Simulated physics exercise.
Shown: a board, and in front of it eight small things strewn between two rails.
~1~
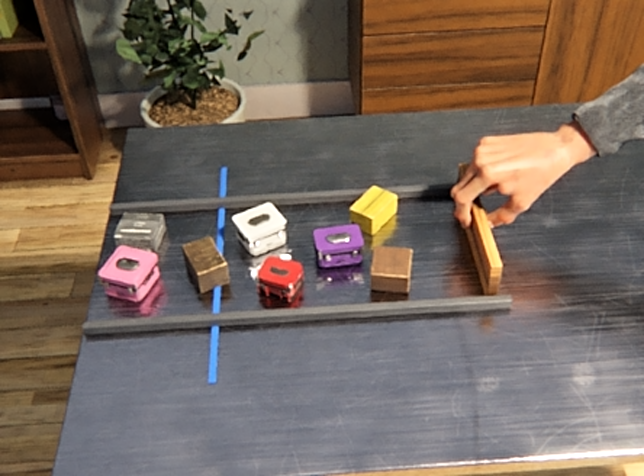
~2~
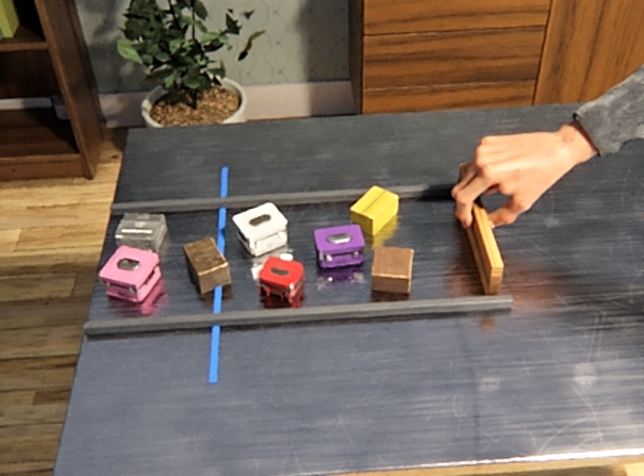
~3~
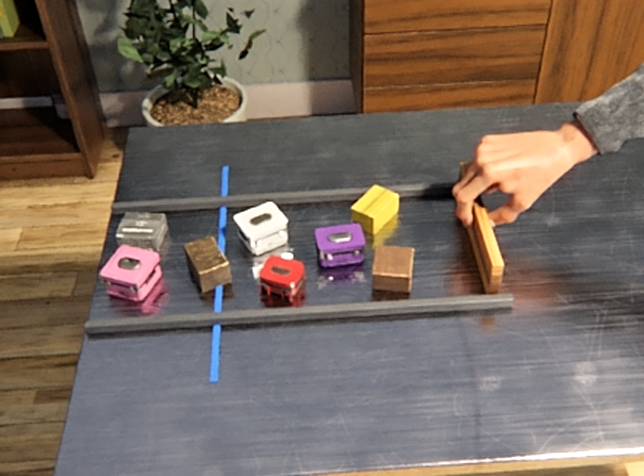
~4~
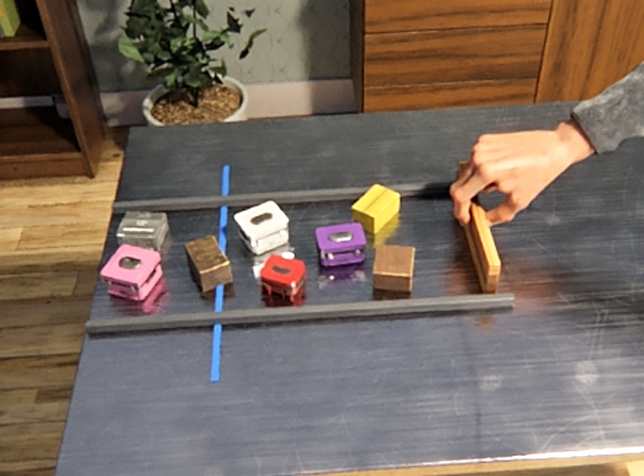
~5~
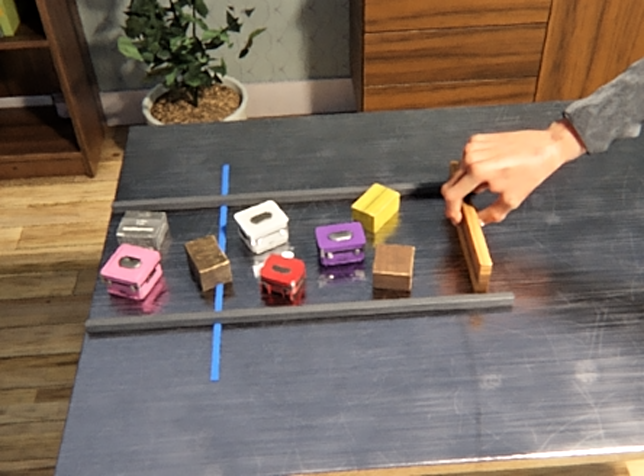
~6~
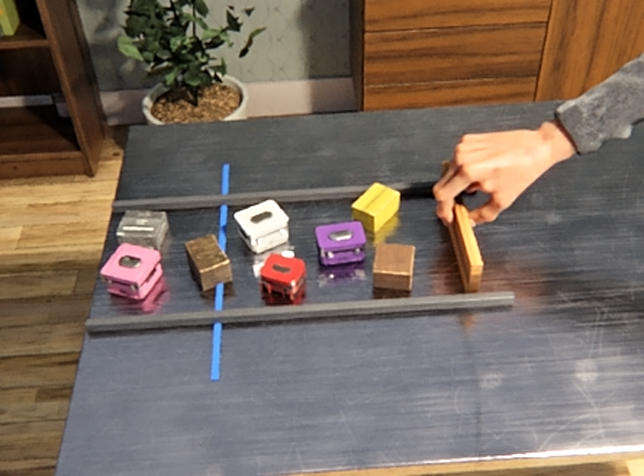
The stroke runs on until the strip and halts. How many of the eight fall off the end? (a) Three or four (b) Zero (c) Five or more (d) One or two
Zero (b).
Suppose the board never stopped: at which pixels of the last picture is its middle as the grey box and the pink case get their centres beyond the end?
Grey box: (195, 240); pink case: (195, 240).
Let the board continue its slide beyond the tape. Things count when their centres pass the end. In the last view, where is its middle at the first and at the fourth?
At roughly (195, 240), then roughly (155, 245).
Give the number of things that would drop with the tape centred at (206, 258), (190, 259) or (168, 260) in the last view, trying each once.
0, 2, 2.
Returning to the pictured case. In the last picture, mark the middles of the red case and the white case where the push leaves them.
Red case: (160, 293); white case: (172, 229).
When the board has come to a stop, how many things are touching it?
Well, it touches 3.
Early on, none off yet; pink case at rest near (133, 272); grey box at rest near (143, 230); black block at rest near (208, 261).
A while later, none off yet; pink case at rest near (133, 272); grey box at rest near (143, 230); black block moving near (199, 261).
Finally, the number that fall off is zero.
